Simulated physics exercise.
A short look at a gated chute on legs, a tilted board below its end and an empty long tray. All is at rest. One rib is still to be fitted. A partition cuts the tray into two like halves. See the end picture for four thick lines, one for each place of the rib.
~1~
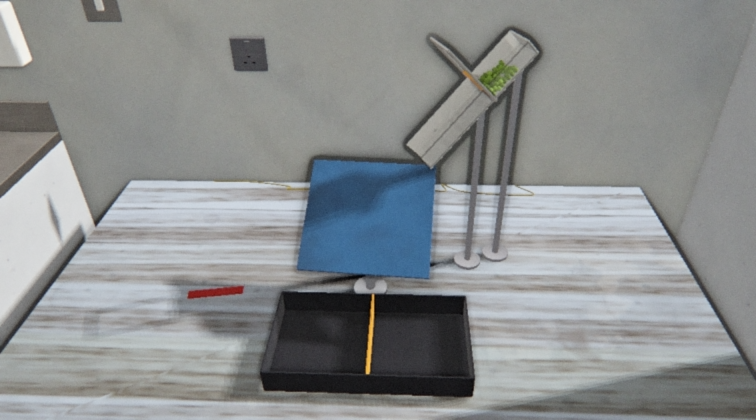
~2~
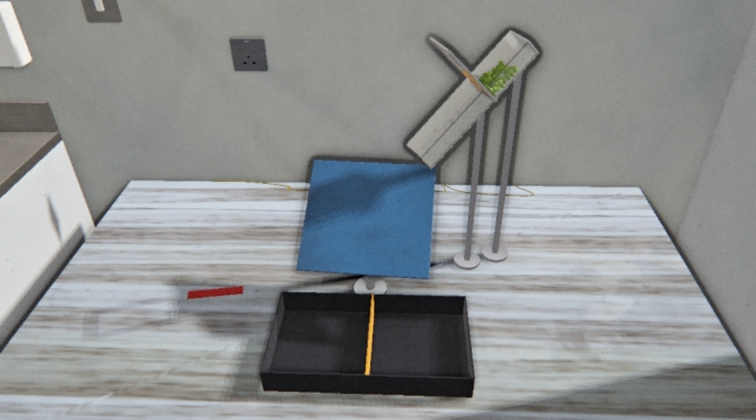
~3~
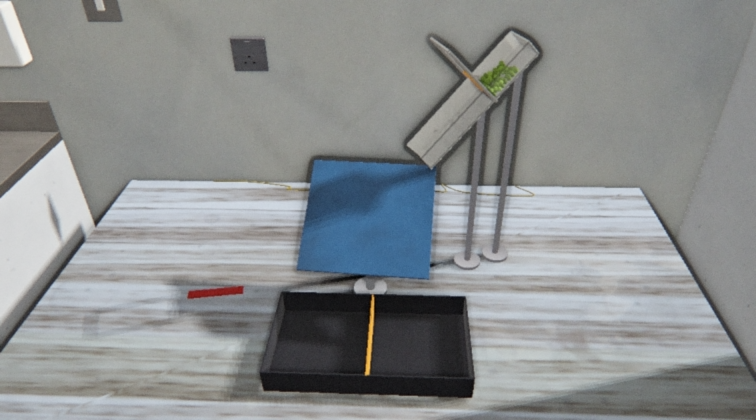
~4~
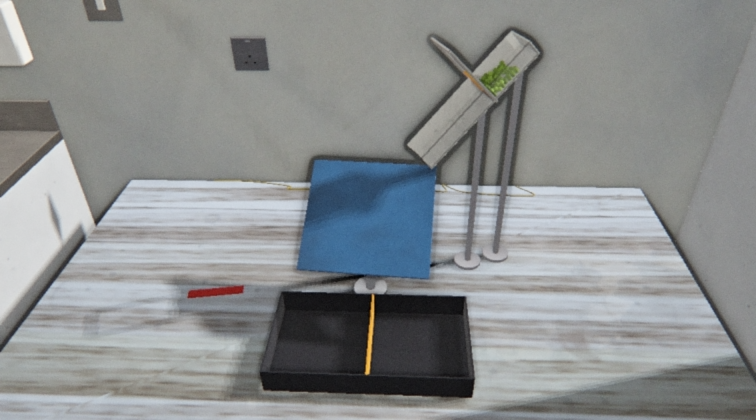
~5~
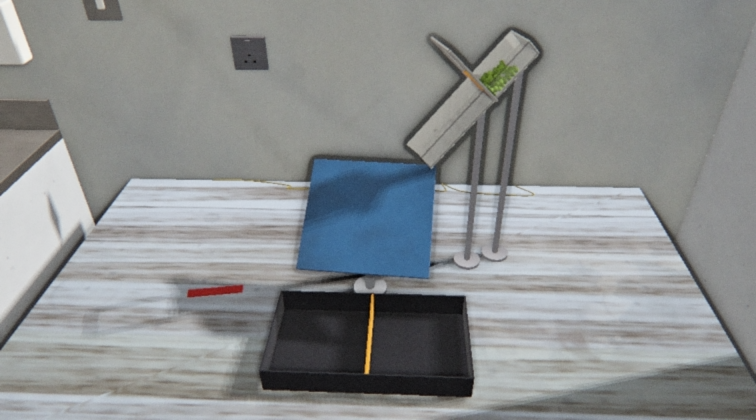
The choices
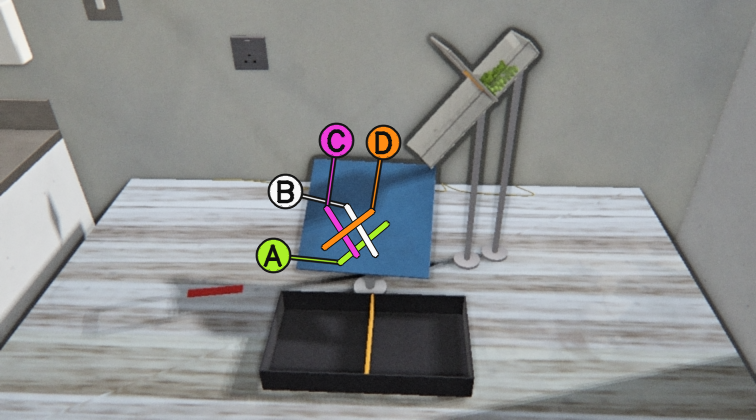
A blue tilted board stood behind an empty black tray split by a yellow-edged divider, while a raised grey chute held some small green peas behind its gate; nothing moved at all.
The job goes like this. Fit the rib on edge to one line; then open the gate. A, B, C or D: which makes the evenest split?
Use line C.
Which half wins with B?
More lands on the right.
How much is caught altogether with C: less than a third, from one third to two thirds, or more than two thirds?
More than two thirds.
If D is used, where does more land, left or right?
The left half.
On the marked copy, line A from (386, 223) to (340, 262); line B from (347, 206) to (375, 254); line C from (327, 208) to (356, 255); line D from (371, 211) to (324, 247).
With A, of what is caught, the bulk in the left half, a small share in the right.
With B, of what is caught, a small share in the left half, all but a few in the right.
With C, of what is caught, close to half in the left half, close to half in the right.
With D, of what is caught, the bulk in the left half, a small share in the right.
